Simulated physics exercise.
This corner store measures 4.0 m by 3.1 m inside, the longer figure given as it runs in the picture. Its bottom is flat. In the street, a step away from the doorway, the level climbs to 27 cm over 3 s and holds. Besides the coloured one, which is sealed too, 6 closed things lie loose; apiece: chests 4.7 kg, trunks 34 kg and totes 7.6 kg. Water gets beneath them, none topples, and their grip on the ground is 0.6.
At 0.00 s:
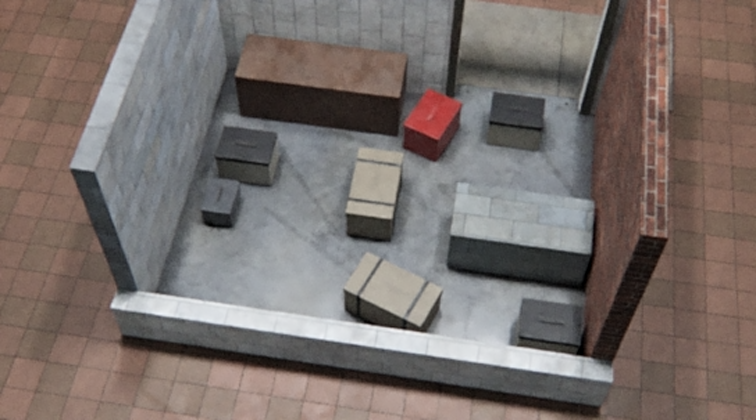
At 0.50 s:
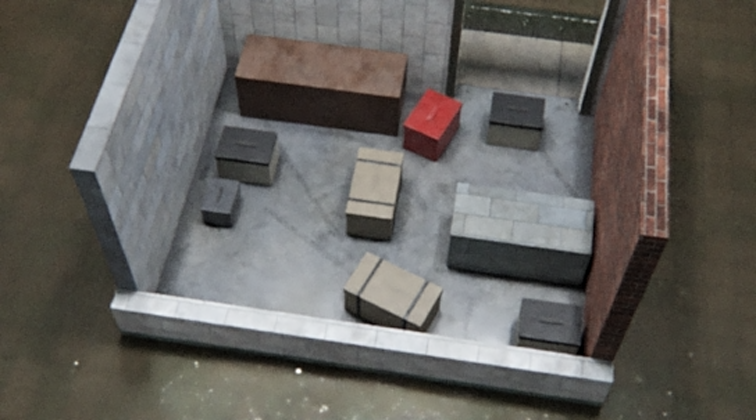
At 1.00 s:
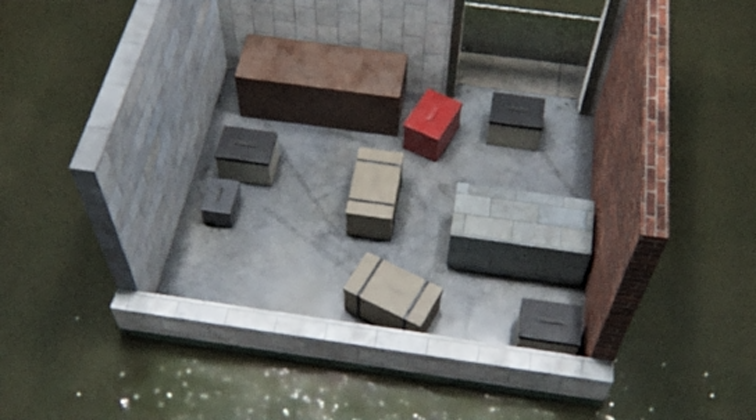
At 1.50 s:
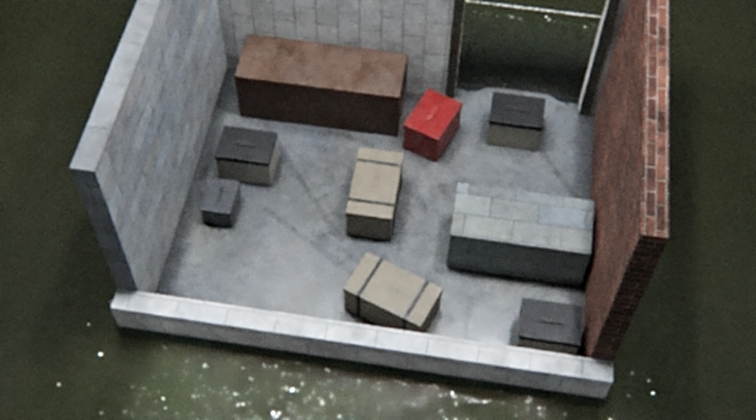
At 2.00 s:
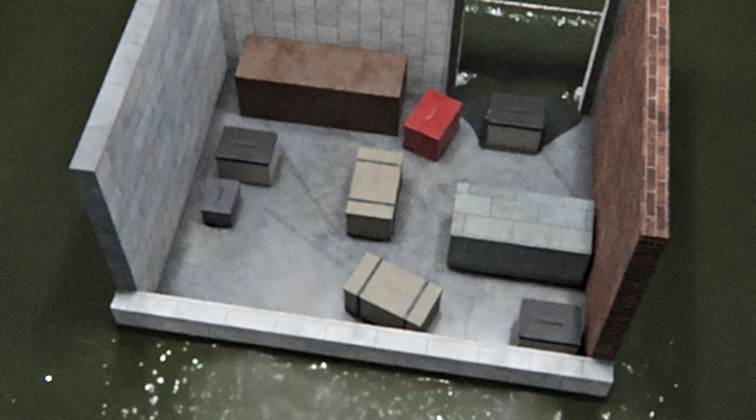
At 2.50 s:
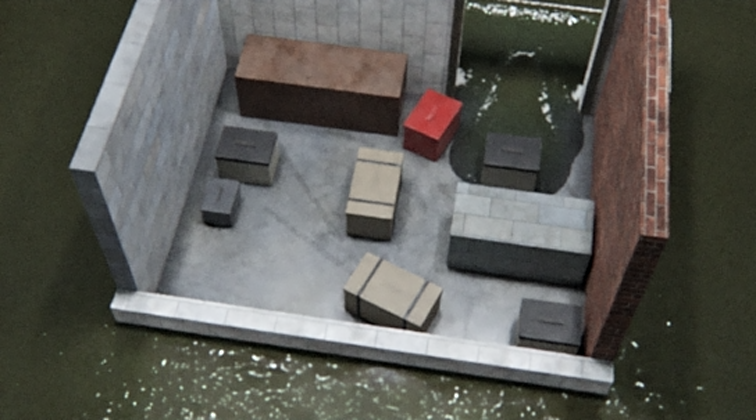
We see murky water cover the paving around a roofless storeroom, then spread in through the doorway at the back, where a dark-lidded box shifts slightly toward the front while the red chest stays in place.
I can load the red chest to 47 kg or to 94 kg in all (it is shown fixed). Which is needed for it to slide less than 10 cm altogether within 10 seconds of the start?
For it, only the higher weight holds it.
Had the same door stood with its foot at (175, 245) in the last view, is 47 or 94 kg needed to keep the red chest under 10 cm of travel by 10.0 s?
Then only the larger load is enough.
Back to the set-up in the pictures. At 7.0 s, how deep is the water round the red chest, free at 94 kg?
Roughly 16 cm.
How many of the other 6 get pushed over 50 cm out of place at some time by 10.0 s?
5 of them.
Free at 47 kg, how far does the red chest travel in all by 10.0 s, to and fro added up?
Some 80 cm in all.
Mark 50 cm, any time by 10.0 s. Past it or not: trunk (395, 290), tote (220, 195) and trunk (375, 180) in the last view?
In that order: Short of it, past it, past it.
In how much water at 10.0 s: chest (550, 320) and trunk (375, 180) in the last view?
About 8 and 15 cm.
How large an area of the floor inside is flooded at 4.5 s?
About 5.5 m2.
After 3.5 s the red chest would be 0 cm from its start with 47 kg and 0 cm from its start with 94 kg; 5 cm of water round it then.
After 4.5 s the red chest would be 0 cm from its start with 47 kg and 0 cm from its start with 94 kg; 7 cm of water round it then.
After 7.0 s the red chest would be 12 cm from its start with 47 kg and 0 cm from its start with 94 kg; 16 cm of water round it then.
After 10.0 s the red chest would be 73 cm from its start with 47 kg and 0 cm from its start with 94 kg; 19 cm of water round it then.
